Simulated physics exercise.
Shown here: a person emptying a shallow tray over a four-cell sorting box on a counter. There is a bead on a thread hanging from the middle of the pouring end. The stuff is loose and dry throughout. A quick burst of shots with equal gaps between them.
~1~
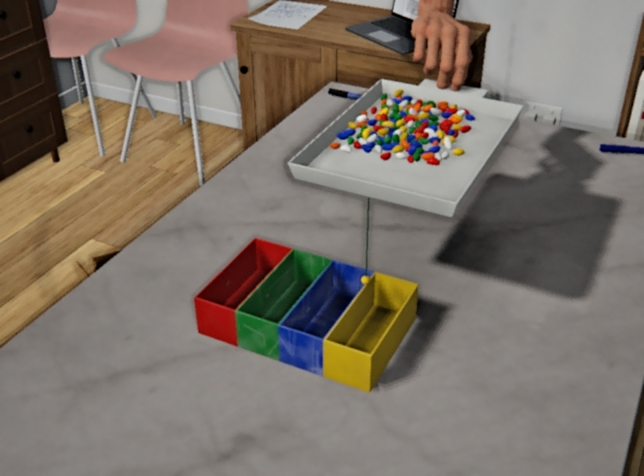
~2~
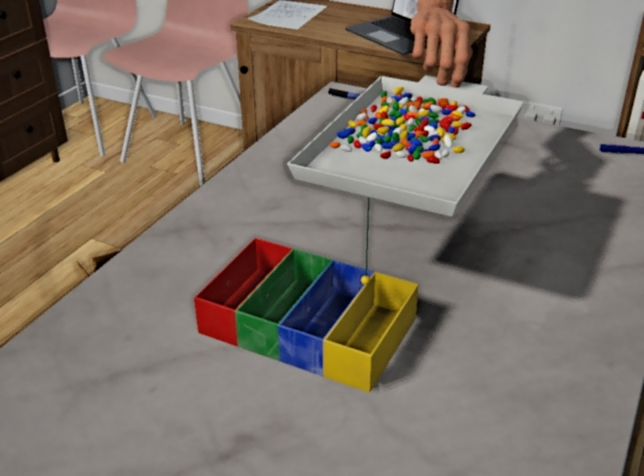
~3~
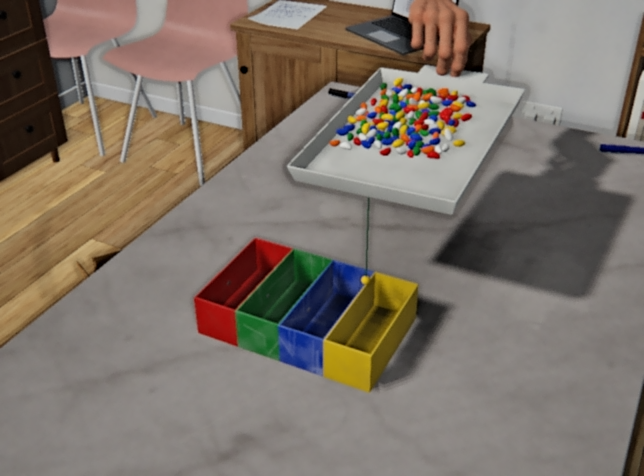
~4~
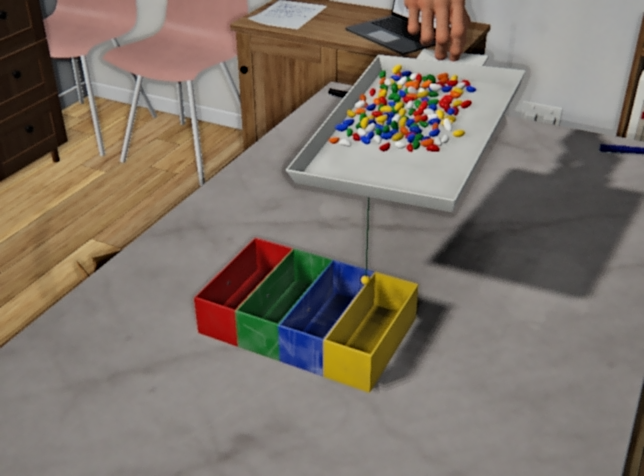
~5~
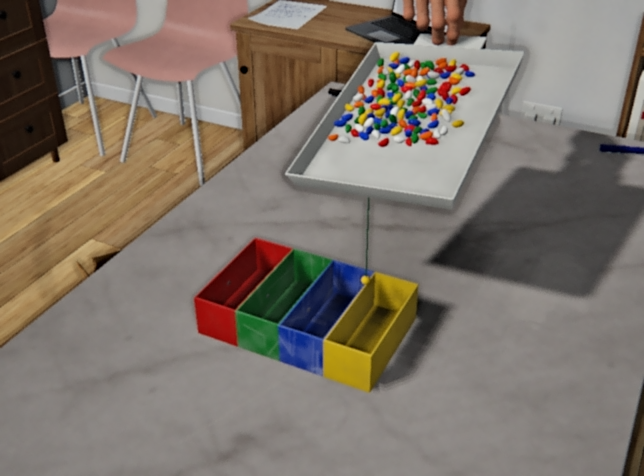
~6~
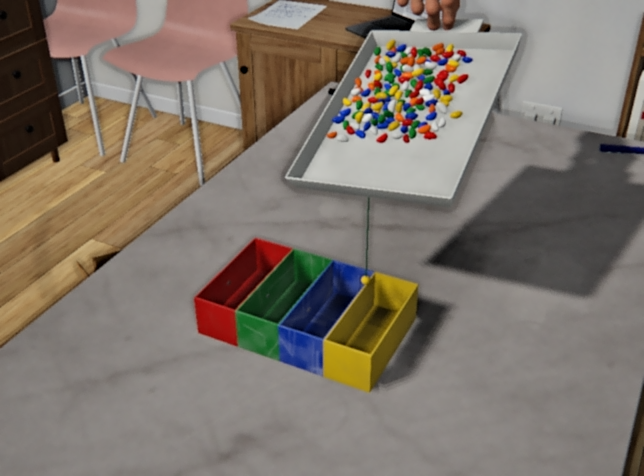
A hand raises the far end of a tray of colourful jelly beans above four coloured cells.
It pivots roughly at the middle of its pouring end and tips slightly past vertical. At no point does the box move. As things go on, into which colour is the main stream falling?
The main stream falls into the green cell.
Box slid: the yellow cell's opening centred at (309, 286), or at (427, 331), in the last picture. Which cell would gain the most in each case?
In the first try it is the yellow cell, in the second it is the red one.
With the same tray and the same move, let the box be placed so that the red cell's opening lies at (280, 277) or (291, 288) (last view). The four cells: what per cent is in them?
Try 1: Some 90 %; try 2: Some 80 %.
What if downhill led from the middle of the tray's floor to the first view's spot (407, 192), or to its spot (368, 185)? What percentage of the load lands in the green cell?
Shares: About 0 in a hundred, then about 20 in a hundred.
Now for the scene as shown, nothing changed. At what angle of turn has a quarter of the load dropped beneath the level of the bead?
The angle is around 80°.
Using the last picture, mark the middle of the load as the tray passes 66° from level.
In the last view, the load is centred near (324, 172).
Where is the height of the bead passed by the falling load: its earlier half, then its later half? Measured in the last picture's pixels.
First part (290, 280), rest (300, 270).
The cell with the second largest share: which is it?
After the leader, it is the blue one.
Shortly afterwards, tray tipped steeply; the bulk on the tray; only a few in the green cell; a little falling or outside the box.
Next, tray tipped past a quarter turn; a little on the tray; near half in the green cell; a little in the blue cell; a little in the red cell; only a few in the yellow cell; near a quarter falling or outside the box.
Some moments later, tray tipped past a quarter turn; near two thirds in the green cell; near a quarter in the blue cell; a little in the red cell; only a few in the yellow cell; only a few falling or outside the box.
In the end, tray tipped past a quarter turn; near two thirds in the green cell; near a quarter in the blue cell; a little in the red cell; only a few in the yellow cell; only a few outside the box.
